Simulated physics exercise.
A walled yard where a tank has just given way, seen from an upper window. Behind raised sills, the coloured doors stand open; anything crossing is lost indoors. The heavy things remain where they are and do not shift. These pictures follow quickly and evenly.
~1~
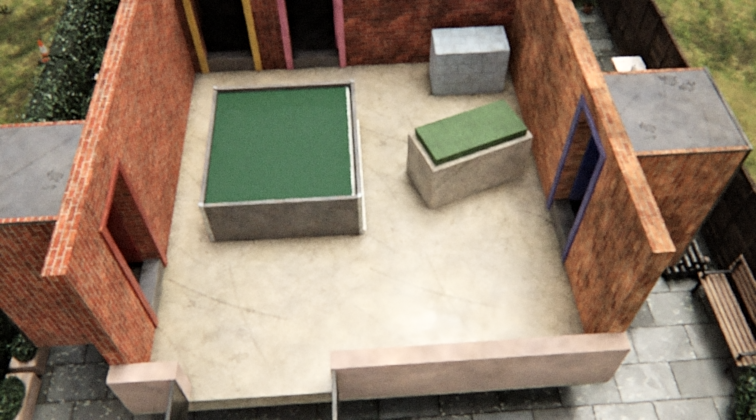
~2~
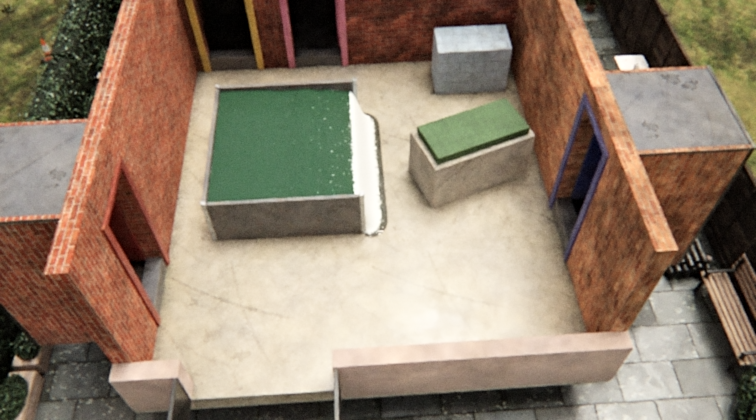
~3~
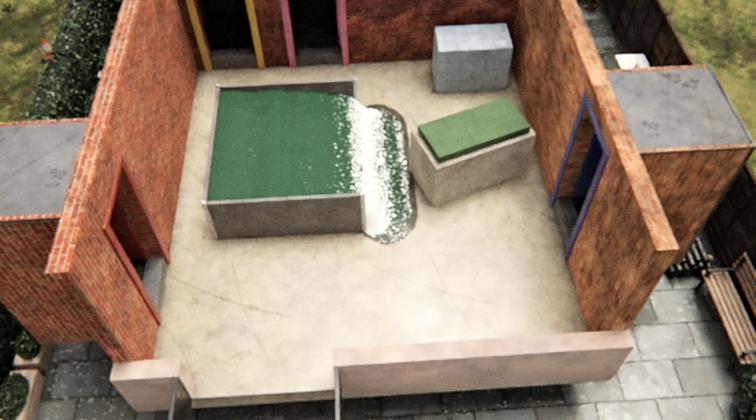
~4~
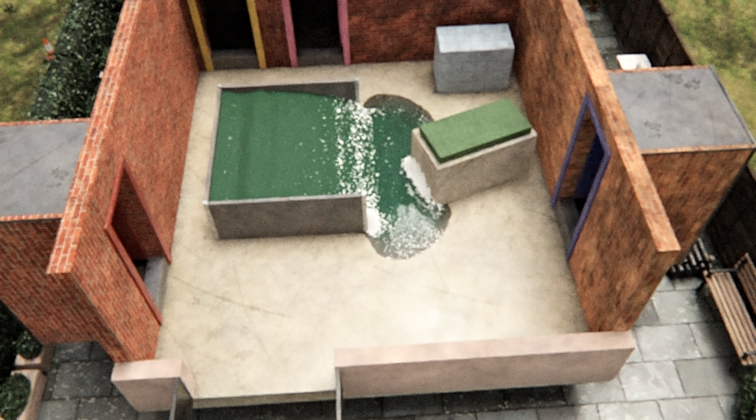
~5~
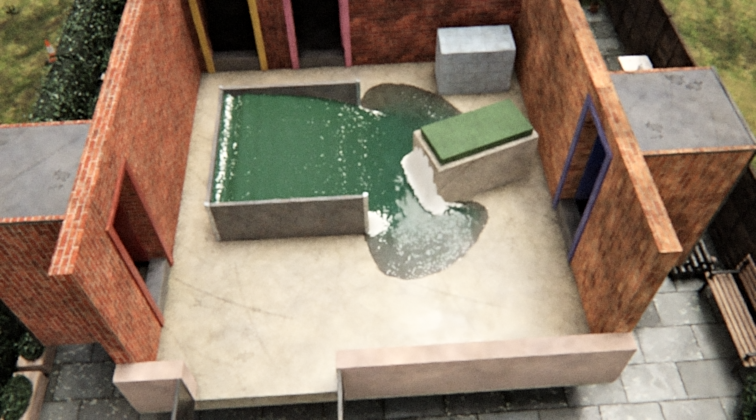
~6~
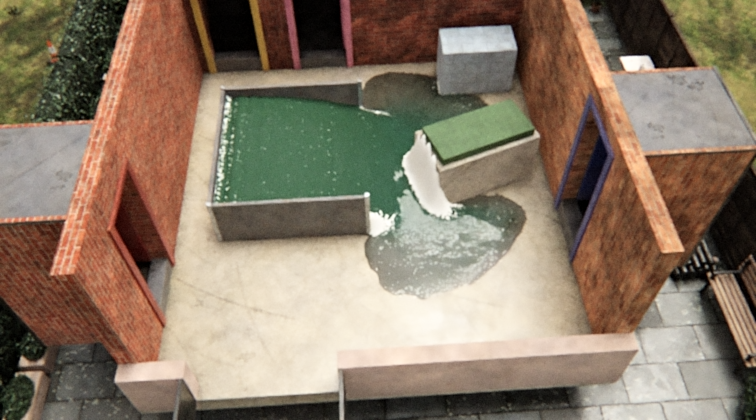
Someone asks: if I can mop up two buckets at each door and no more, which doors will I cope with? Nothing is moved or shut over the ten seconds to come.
In the end the blue door ends up within two buckets; the yellow door ends up within two buckets; the red door ends up within two buckets; the pink door ends up within two buckets.
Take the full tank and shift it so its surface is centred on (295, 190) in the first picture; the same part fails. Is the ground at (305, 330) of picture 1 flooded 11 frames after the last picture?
That spot is not reached.
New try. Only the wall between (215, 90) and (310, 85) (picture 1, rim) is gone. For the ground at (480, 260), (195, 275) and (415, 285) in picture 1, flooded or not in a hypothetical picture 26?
Unwetted, submerged, unwetted.
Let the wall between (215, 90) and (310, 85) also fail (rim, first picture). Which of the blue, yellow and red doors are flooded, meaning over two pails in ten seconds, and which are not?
Lab note: Blue sits below the threshold; yellow tops the threshold; red sits below the threshold.
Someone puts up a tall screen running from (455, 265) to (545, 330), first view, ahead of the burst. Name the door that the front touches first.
Answer: The blue one.
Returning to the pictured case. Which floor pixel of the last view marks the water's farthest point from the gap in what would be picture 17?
The front tops out at about (593, 359).
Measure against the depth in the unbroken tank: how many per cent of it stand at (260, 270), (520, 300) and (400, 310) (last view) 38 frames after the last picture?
Respectively 4, 18 and 12 per cent.
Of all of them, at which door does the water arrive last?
The red-painted one.
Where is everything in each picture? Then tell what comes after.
Still water in the open tank at (283, 142), in the first picture.
Water pours out at (357, 158) and has run to (360, 115), in the second picture.
The front is at (384, 109), out from the gap at (358, 160), in the third picture.
Water pours out at (360, 161) and has run to (397, 99), in the fourth picture.
Water pours out at (361, 163) and has run to (423, 93), in the fifth picture.
The front is at a hidden place, out from the gap at (363, 164), in the sixth picture.
A moment on, water covers 40 % of the floor; the blue door wet at the sill, nothing in, the yellow door not reached, the red door not reached, the pink door not reached.
Next, water covers 55 % of the floor; the blue door wet at the sill, nothing in, the yellow door not reached, the red door not reached, the pink door not reached.
Then, water covers 70 % of the floor; the blue door wet at the sill, nothing in, the yellow door wet at the sill, nothing in, the red door not reached, the pink door wet at the sill, nothing in.
Later, water covers 100 % of the floor; the blue door under two buckets in, the yellow door wet at the sill, nothing in, the red door wet at the sill, nothing in, the pink door wet at the sill, nothing in.
In the end, water covers 100 % of the floor; the blue door under two buckets in, the yellow door wet at the sill, nothing in, the red door wet at the sill, nothing in, the pink door wet at the sill, nothing in.
